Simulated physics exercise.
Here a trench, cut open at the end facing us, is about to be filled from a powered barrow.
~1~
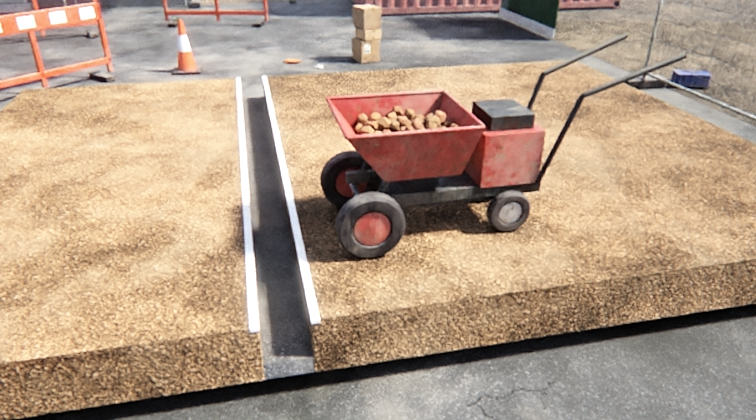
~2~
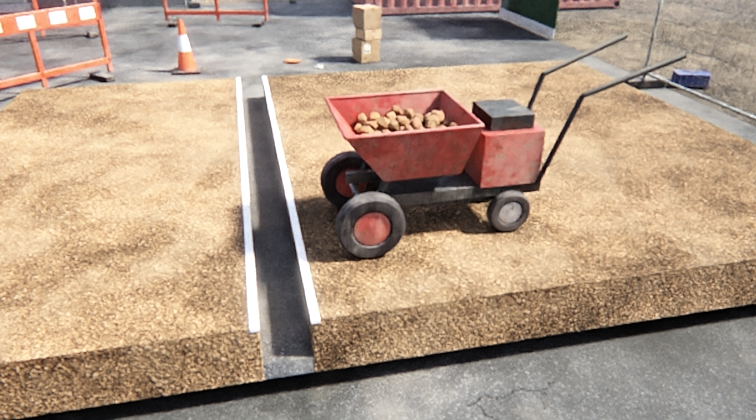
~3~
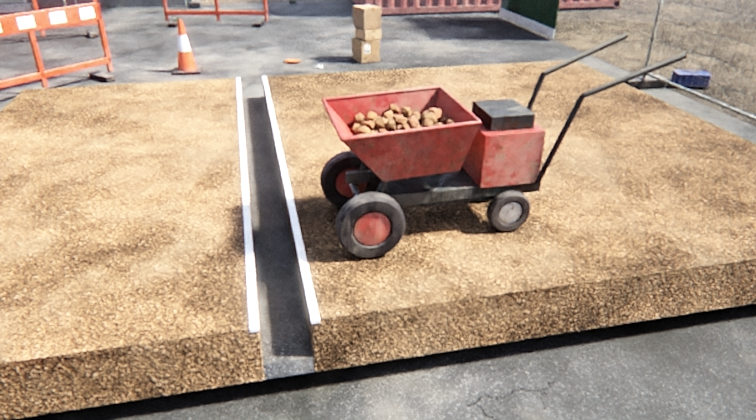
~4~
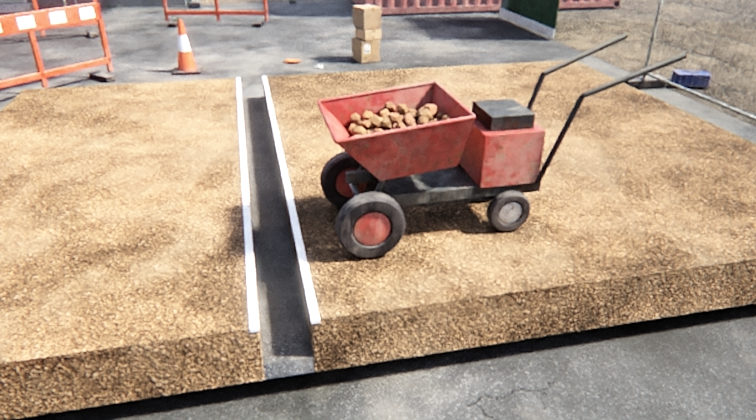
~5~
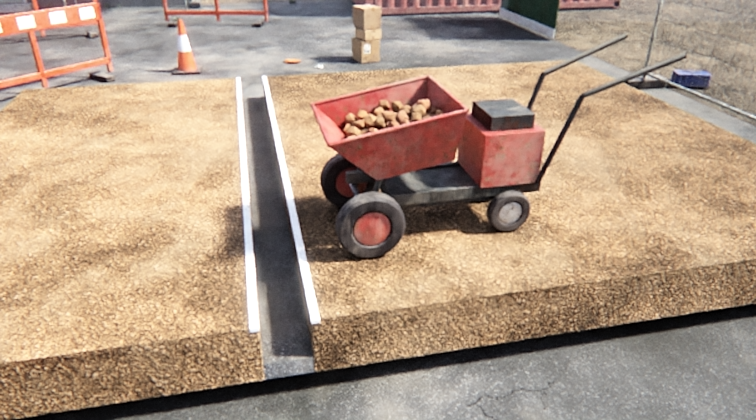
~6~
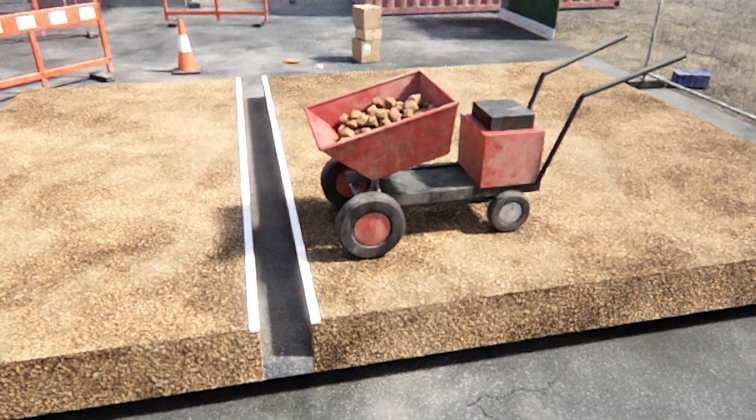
The footage shows a red powered barrow loaded with brown clods standing on a gravelly surface to the right of a narrow, white-edged trench. Its skip starts level, then gradually tilts leftward toward the trench while the wheels stay still.
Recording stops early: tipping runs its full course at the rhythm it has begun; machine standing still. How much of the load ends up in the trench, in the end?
Most of the load will not go into the trench.
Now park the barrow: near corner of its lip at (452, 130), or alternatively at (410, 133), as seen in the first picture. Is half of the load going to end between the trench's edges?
A minority; the bulk.
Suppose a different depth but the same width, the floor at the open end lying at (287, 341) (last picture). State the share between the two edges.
I'd say roughly 30 in a hundred.
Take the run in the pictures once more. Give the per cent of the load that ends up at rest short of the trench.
Share of load: Near 0 %.
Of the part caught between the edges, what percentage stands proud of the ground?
Around 0 per cent.
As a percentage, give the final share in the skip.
About 0 %.
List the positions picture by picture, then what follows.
The first frame shows lip of the skip at (347, 138), level; top of the load at (416, 125), clay clods; first edge of the trench at (309, 286); far edge at (252, 294), the trench under half as wide as the skip, and about as deep as wide.
The second frame shows lip of the skip at (346, 138), level; top of the load at (415, 124).
The third frame shows lip of the skip at (342, 140), tipped barely; top of the load at (423, 131).
The fourth frame shows lip of the skip at (336, 142), tipped a little; top of the load at (419, 128).
The fifth frame shows lip of the skip at (329, 145), tipped a little; top of the load at (414, 124).
The sixth frame shows lip of the skip at (321, 150), tipped clearly; top of the load at (424, 116); first edge of the trench at (309, 286); far edge at (252, 294).
Soon, skip tipped steeply; all in the skip.
A while on, skip tipped steeply; most in the skip; a stray few in or heaped over the trench; a small part beyond it; a small part falling.
Towards the end, skip tipped right over; a small part in the skip; about a quarter in or heaped over the trench; about two thirds beyond it; a stray few falling.
Finally, skip tipped right over; about a quarter in or heaped over the trench; about two thirds beyond it.
